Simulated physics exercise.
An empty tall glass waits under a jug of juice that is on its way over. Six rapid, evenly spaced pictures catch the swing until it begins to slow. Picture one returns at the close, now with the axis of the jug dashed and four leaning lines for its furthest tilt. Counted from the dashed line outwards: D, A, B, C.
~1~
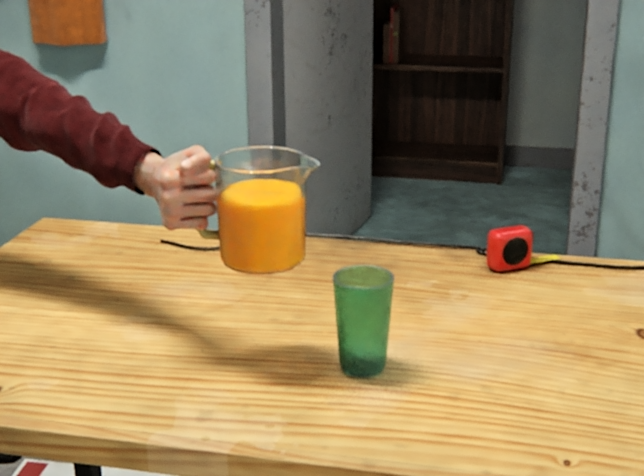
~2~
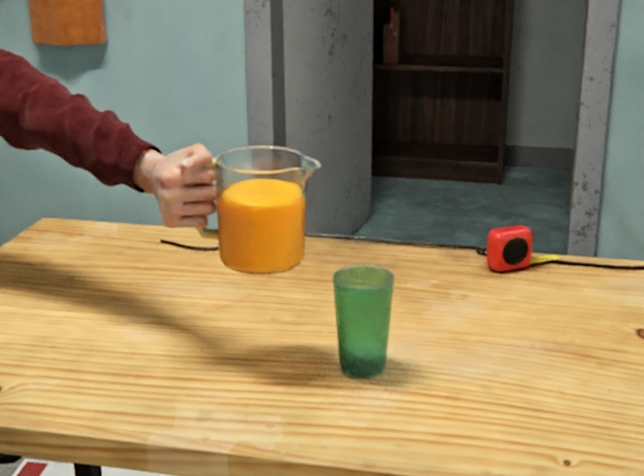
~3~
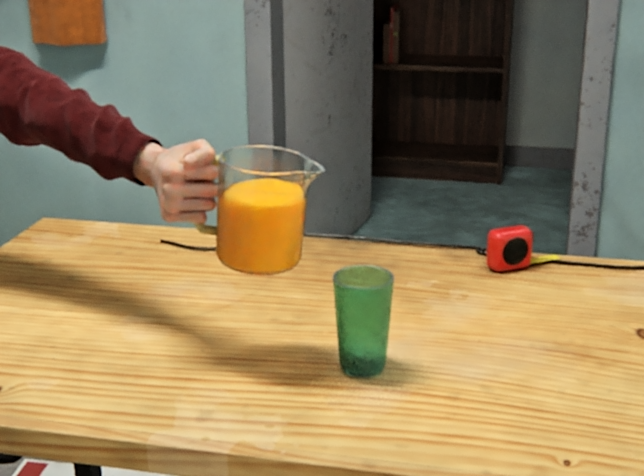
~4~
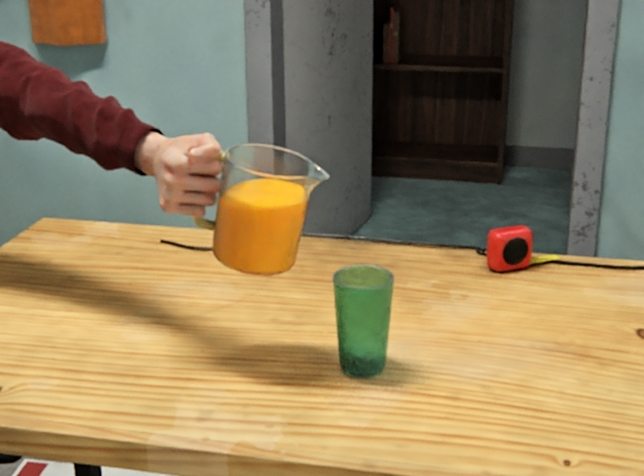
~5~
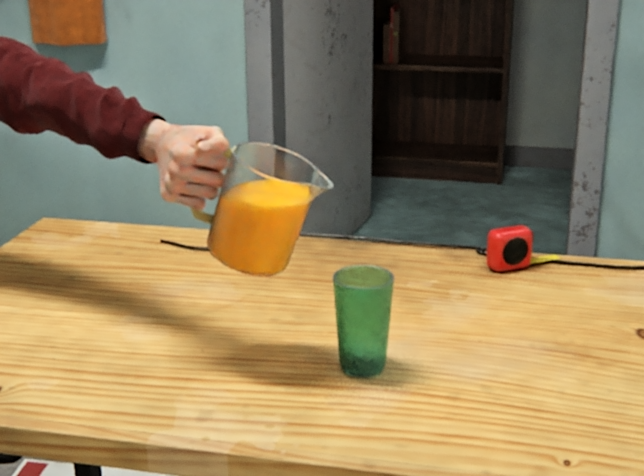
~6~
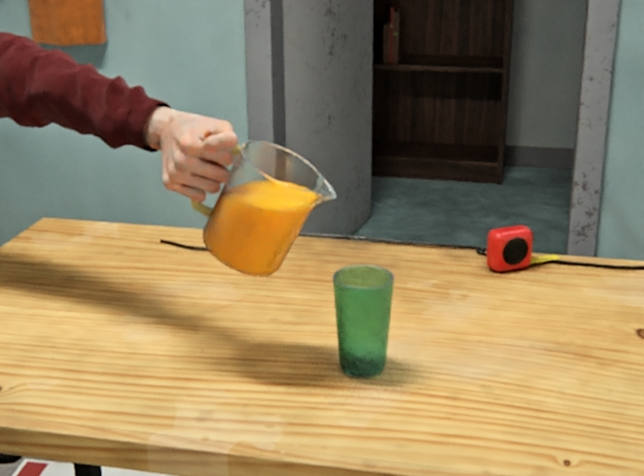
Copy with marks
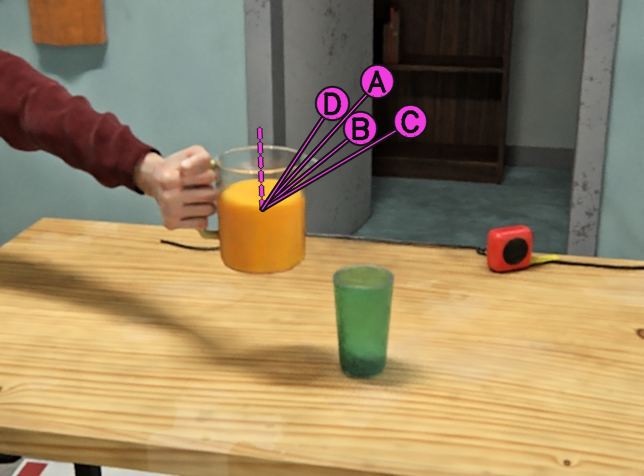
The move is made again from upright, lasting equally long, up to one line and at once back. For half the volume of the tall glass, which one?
The best mark is C.
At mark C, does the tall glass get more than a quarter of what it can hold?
Yes.
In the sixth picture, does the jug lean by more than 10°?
Yes.
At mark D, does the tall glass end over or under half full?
Under.
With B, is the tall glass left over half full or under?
Under half.
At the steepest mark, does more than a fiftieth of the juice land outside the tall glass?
No.
In magenta, A at (366, 94); B at (348, 139); C at (396, 130); D at (323, 117).
With A, the tall glass ends with about 11 % of what it can hold.
With B, the tall glass ends with about 26 % of what it can hold.
With C, the tall glass ends with about 48 % of what it can hold.
With D, the tall glass ends with about 1 % of what it can hold.
